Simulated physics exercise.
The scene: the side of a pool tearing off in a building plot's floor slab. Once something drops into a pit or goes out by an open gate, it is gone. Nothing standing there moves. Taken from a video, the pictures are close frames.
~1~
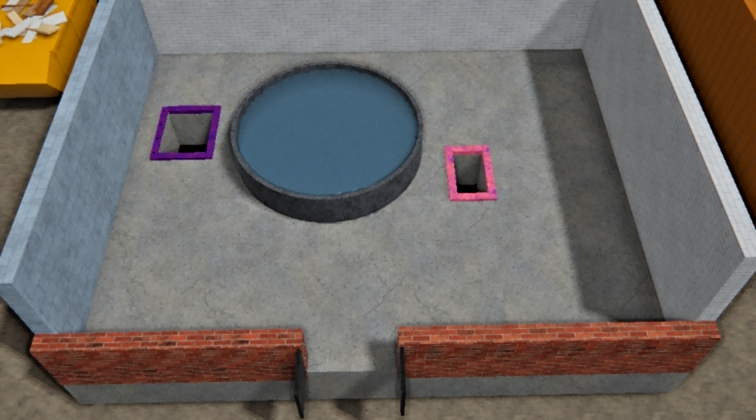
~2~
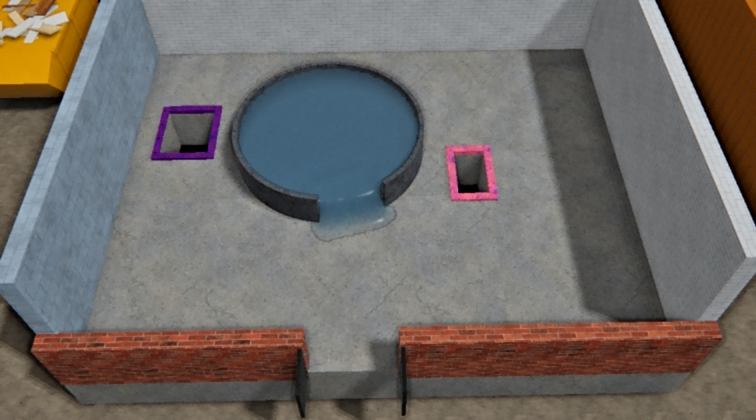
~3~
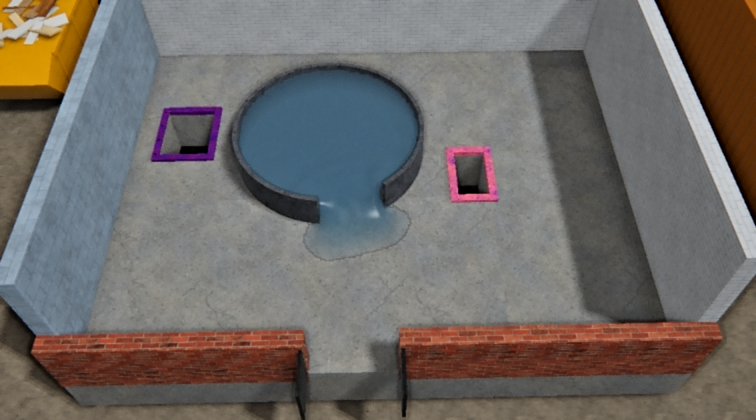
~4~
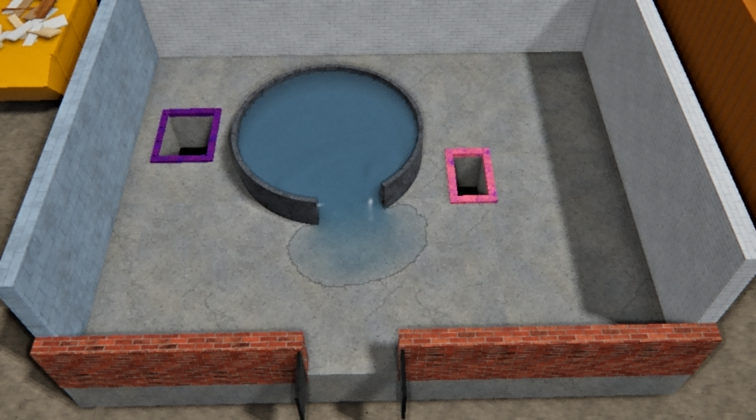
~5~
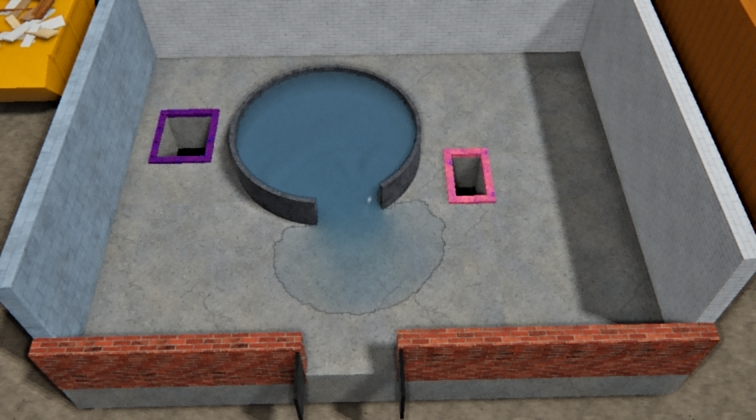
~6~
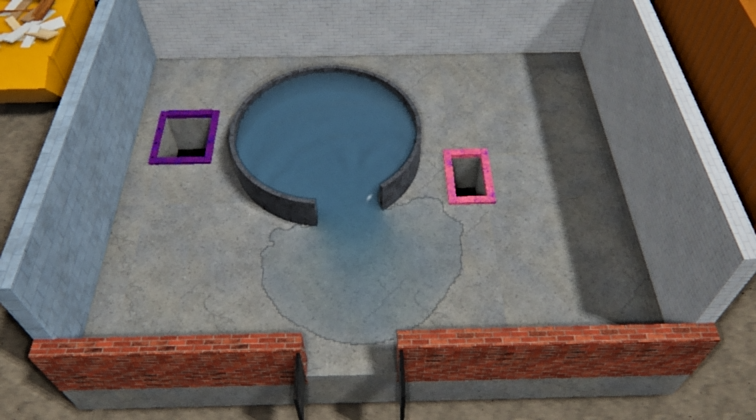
In a walled concrete yard, water pours from a gap in a round pool and spreads.
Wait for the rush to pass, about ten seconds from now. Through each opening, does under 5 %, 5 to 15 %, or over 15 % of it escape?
Escaping: Through the gate, over 15 %; through the purple pit, under 5 %; through the pink pit, under 5 %.
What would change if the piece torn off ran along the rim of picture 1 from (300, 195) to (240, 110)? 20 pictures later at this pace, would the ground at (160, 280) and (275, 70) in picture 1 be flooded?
In the order asked: Sodden, out of reach.
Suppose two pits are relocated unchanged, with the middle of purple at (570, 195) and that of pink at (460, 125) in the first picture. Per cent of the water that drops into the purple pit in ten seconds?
Purple: 4 %.
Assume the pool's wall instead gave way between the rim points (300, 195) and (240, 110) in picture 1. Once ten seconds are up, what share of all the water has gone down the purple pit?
Purple takes 12 in a hundred.
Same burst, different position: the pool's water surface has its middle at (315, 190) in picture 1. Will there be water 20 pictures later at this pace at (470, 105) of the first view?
Result: Unwetted.
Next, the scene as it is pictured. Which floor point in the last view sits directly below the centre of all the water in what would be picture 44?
Around pixel (382, 202).
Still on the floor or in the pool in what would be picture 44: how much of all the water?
About 80 %.
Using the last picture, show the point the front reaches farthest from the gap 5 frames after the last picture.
Front's tip: Near (506, 354).
A moment on, water covers 20 % of the floor; the gate 1 %, the purple pit 0 %, the pink pit 0 %.
Next, water covers 25 % of the floor; the gate 5 %, the purple pit 0 %, the pink pit 0 %.
Then, water covers 35 % of the floor; the gate 11 %, the purple pit 0 %, the pink pit 0 %.
Later, water covers 60 % of the floor; the gate 19 %, the purple pit 0 %, the pink pit 0 %.
In the end, water covers 80 % of the floor; the gate 27 %, the purple pit 0 %, the pink pit 0 %.
